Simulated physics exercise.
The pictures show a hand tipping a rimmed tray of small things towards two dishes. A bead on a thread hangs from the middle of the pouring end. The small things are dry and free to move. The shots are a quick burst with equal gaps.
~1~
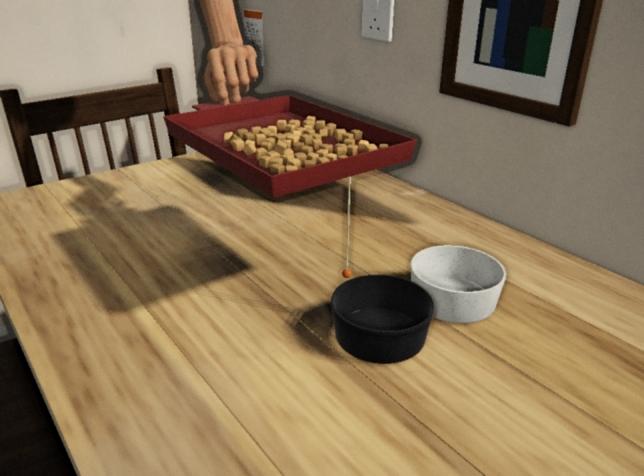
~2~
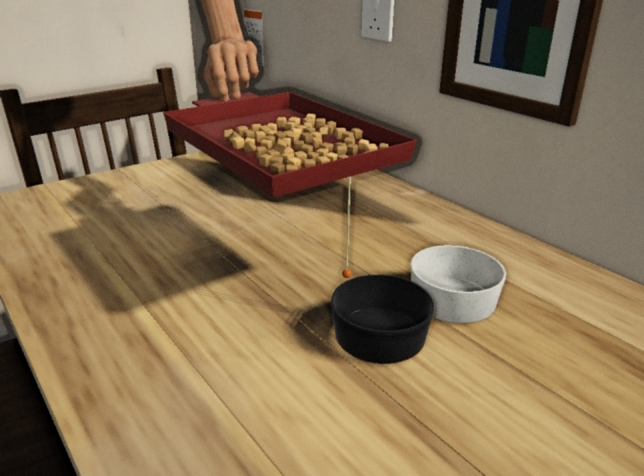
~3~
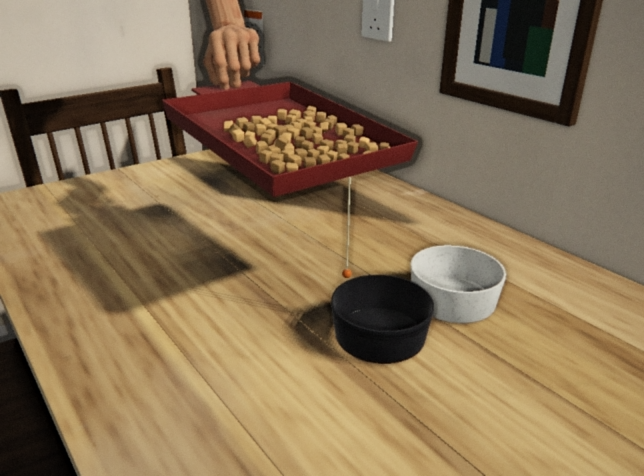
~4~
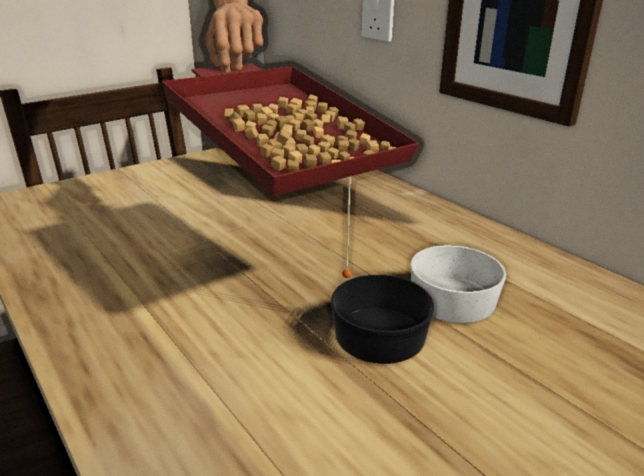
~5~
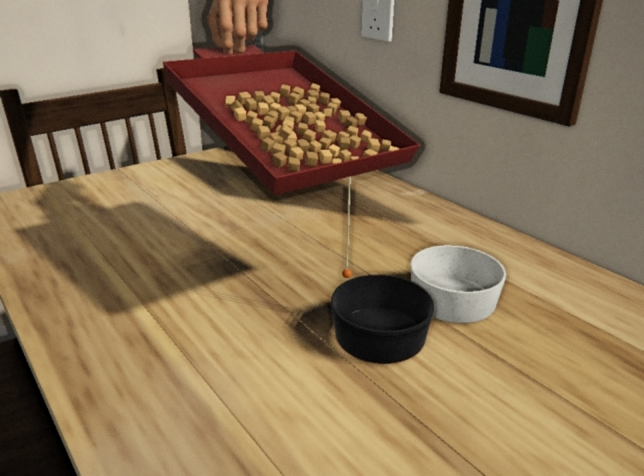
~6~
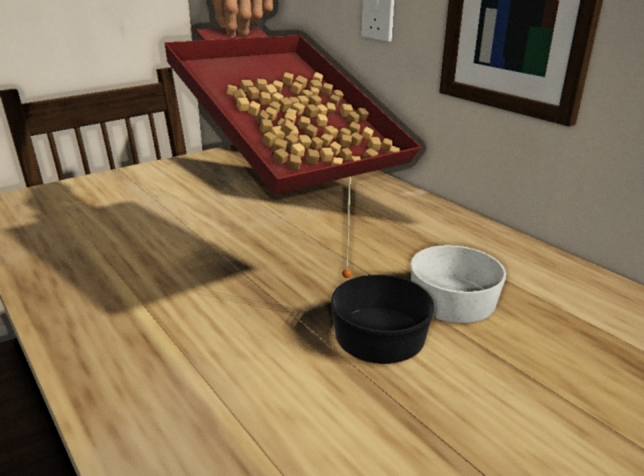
A hand at the upper left holds a red rimmed tray above a light wooden table, seen from slightly above in a room with grey walls. Small tan wooden cubes cover the tray, an orange bead hangs below on a thread, and black and white dishes sit nearby. The hand steadily raises the tray's far end, steepening its tilt, while the camera stays still.
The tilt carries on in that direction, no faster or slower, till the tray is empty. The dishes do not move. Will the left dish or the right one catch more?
The left dish gets more.
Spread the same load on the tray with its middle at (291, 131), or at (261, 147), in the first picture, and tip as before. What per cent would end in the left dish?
Near 50 % and 40 %.
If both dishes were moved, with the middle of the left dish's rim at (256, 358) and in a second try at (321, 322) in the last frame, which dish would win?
The first try: Right. The second: The right dish.
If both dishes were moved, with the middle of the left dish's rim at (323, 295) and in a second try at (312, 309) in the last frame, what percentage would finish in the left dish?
The first gives 0 %, the second 0 %.
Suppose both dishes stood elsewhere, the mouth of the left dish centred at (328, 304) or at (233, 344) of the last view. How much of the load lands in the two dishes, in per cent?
In turn 30 and 10 in a hundred.
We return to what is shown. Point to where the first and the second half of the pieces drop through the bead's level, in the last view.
Around (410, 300) and then (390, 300).
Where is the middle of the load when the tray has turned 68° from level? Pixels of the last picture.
Near (357, 138).
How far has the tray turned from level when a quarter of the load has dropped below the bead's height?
Near 120 degrees.
Shortly afterwards, tray tipped steeply; all but a few on the tray; only a few in the air.
Next, tray tipped past a quarter turn; all but a few on the tray; only a few in the left dish.
Some moments later, tray tipped past a quarter turn; near half in the left dish; a little in the right dish; near half outside both.
In the end, tray tipped past a quarter turn; near half in the left dish; a little in the right dish; near half outside both.
